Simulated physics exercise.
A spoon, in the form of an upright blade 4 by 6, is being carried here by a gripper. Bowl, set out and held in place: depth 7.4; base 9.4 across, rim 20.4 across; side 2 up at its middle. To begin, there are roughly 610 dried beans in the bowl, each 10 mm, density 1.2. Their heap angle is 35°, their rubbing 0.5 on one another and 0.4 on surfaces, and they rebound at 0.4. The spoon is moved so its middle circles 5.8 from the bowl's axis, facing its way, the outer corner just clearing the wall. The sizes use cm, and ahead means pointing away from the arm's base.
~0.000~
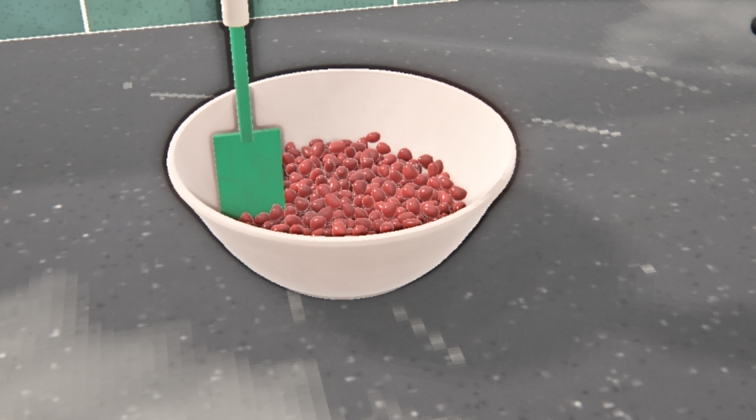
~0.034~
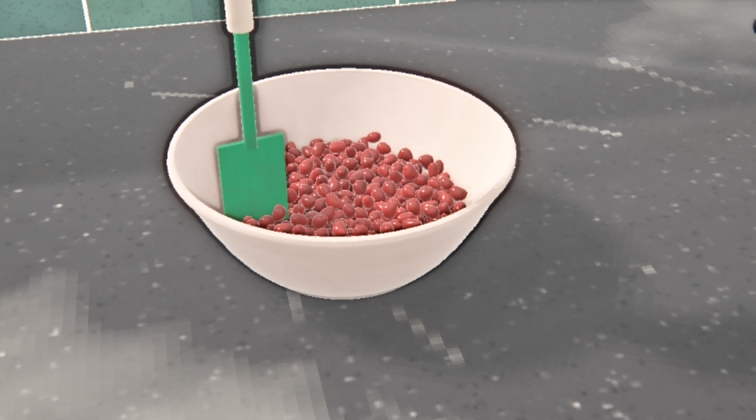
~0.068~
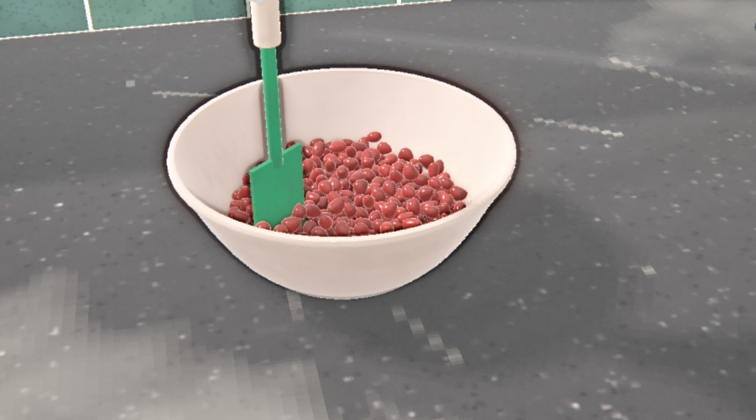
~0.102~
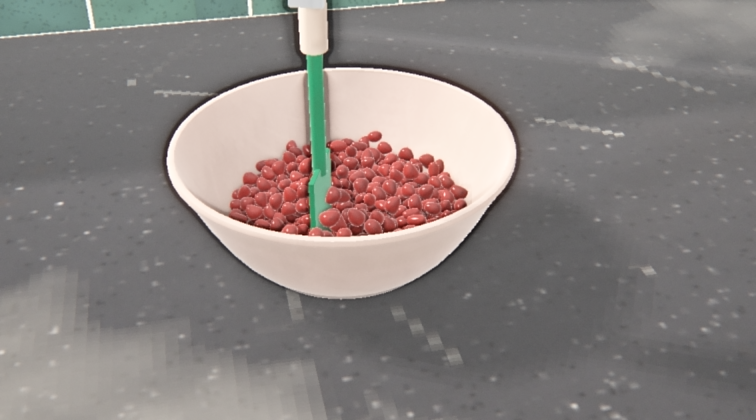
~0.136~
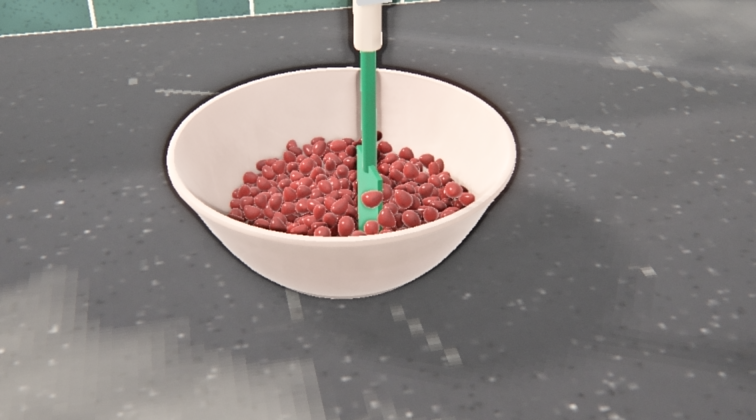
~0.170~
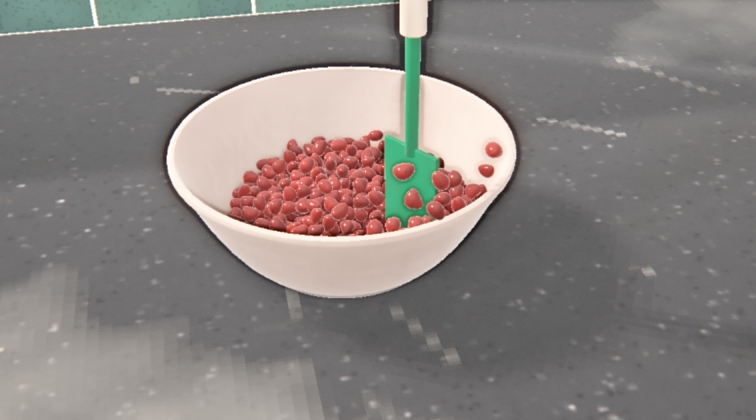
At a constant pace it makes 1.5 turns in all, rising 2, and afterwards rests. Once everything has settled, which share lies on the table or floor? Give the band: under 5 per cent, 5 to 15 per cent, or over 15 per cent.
Band: 5 to 15 per cent.
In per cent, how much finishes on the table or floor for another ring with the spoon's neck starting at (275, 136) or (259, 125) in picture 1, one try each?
Near 10 and 15 in a hundred, one try each.
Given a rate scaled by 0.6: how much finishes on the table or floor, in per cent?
That gives some 0 percent.
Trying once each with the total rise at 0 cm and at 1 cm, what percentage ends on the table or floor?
I'd reckon around 20 and 10 per cent.
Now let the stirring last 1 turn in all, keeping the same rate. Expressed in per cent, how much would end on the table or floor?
Then some 5 per cent.
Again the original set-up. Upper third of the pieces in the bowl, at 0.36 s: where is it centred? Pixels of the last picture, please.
Centre of upper third: Approx. (328, 171) px.
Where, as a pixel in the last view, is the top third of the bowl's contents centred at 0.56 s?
I'd point to about (340, 198).
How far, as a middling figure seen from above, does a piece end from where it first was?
Near 0 cm.
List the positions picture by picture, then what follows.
In the first picture, spoon neck at (244, 110), 0° round; upper third of the load around (346, 199), from x 235 to 460, top at y 140; 611 in the bowl.
In the second picture, spoon neck at (248, 118), 12° round; upper third of the load around (343, 199), from x 235 to 460, top at y 135.
In the third picture, spoon neck at (274, 134), 40° round; upper third of the load around (343, 200), from x 235 to 460, top at y 135.
In the fourth picture, spoon neck at (318, 142), 68° round; upper third of the load around (356, 199), from x 235 to 460, top at y 135.
In the fifth picture, spoon neck at (369, 139), 96° round; upper third of the load around (380, 198), from x 235 to 470, top at y 135.
In the sixth picture, spoon neck at (412, 124), 124° round; upper third of the load around (392, 192), from x 235 to 495, top at y 135; 610 in the bowl, 1 in flight or on the tool.
By 0.36 s, 284° round, highest piece 11 above the table; 581 in the bowl, 10 on the table or floor, 20 in flight or on the tool.
By 0.56 s, 84° round, highest piece 8 above the table; 567 in the bowl, 40 on the table or floor, 4 in flight or on the tool.
By 0.85 s, 180° round, highest piece 5 above the table; 566 in the bowl, 45 on the table or floor.
By 1.55 s, 180° round, highest piece 5 above the table; 566 in the bowl, 45 on the table or floor.
Final count, 566 in the bowl, 45 on the table or floor. That is 7 % on the table or floor.
